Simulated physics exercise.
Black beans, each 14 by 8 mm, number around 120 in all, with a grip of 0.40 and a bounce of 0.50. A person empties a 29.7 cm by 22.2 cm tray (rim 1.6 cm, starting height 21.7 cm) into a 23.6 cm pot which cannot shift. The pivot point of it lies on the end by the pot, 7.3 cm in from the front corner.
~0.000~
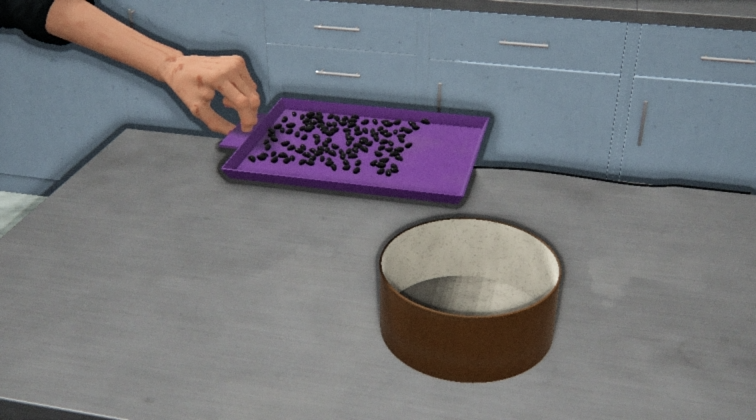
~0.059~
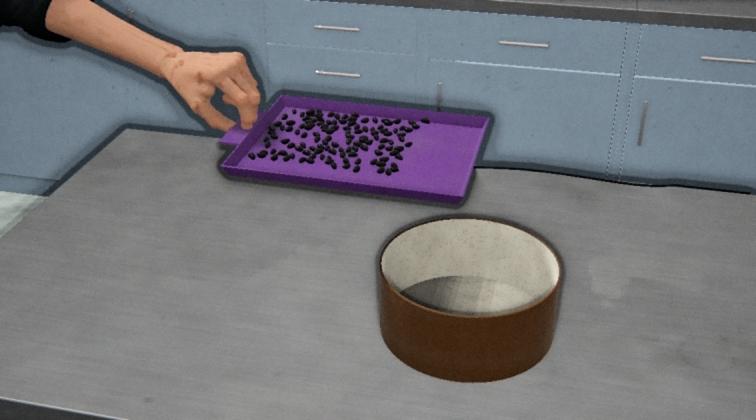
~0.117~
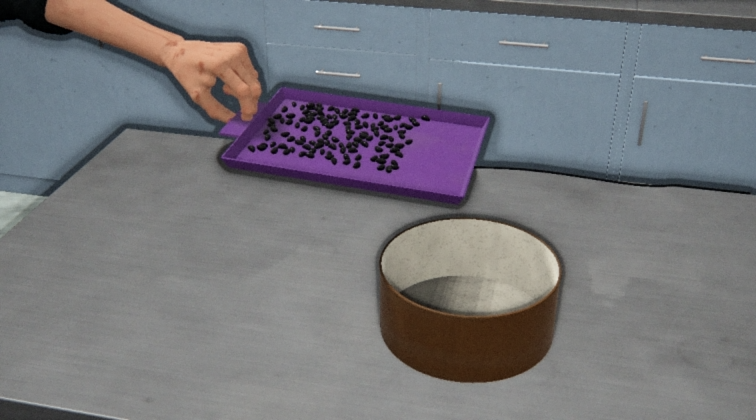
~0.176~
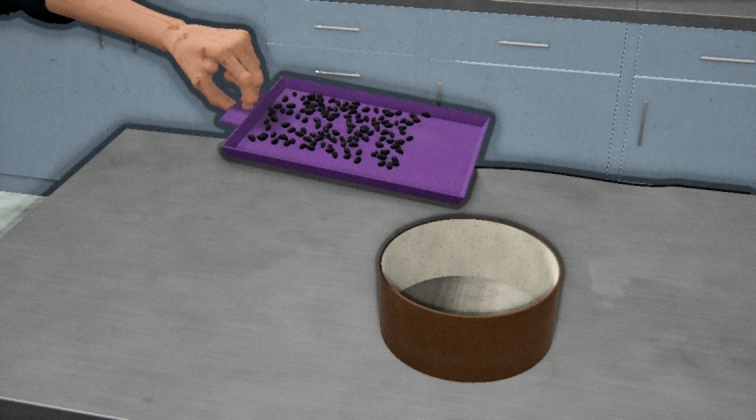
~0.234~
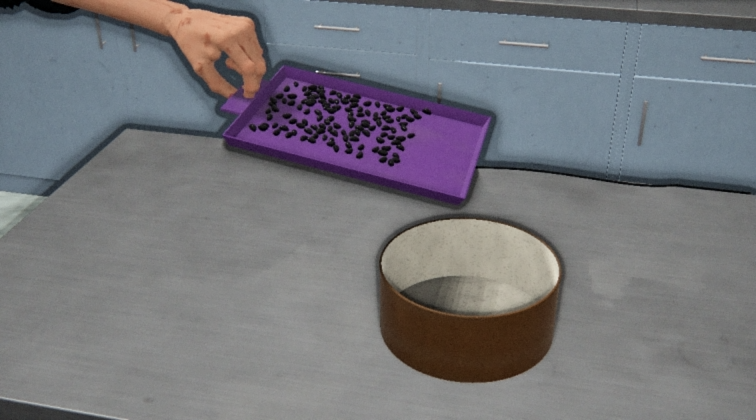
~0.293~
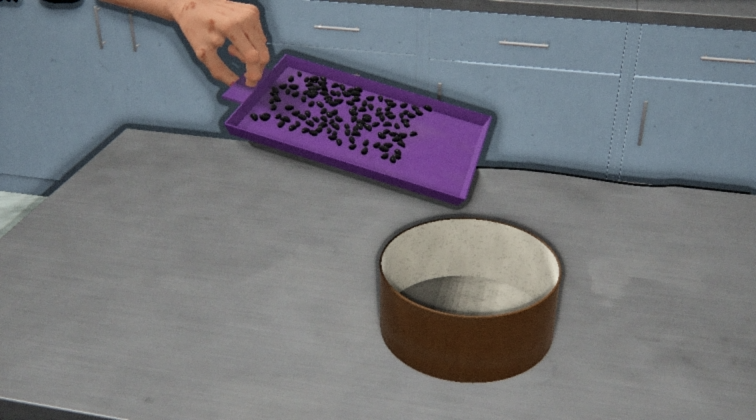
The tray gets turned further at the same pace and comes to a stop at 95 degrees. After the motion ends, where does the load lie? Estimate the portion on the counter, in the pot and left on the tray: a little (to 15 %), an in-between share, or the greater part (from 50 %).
Counter: An in-between share; pot: The greater part; tray: A little.
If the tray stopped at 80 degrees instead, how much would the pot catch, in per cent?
Near 75 %, then.
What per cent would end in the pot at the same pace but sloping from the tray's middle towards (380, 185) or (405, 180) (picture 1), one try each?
First try: About 80 percent; second try: About 100 percent.
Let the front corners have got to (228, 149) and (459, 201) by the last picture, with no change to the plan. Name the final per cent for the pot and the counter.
Pot 100; counter 0.
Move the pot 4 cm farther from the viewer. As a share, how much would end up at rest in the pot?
Estimated share: Around 90 in a hundred.
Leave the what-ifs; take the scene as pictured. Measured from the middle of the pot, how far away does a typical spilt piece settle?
That comes to near 26 cm.
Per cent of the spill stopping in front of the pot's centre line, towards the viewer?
I'd put it at around 10 per cent.
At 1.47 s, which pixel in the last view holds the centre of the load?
Roughly pixel (482, 186).
After 1.00 s, tilt 51 degrees; the tray holds 65 %, the pot 10 %.
After 1.47 s, tilt 77 degrees; the tray holds 45 %, the pot 35 %.
After 2.01 s, tilt 95 degrees; the tray holds 0 %, the pot 75 %.
By 2.9 s all is still; counter 25 %, pot 75 %, tray 0 %.
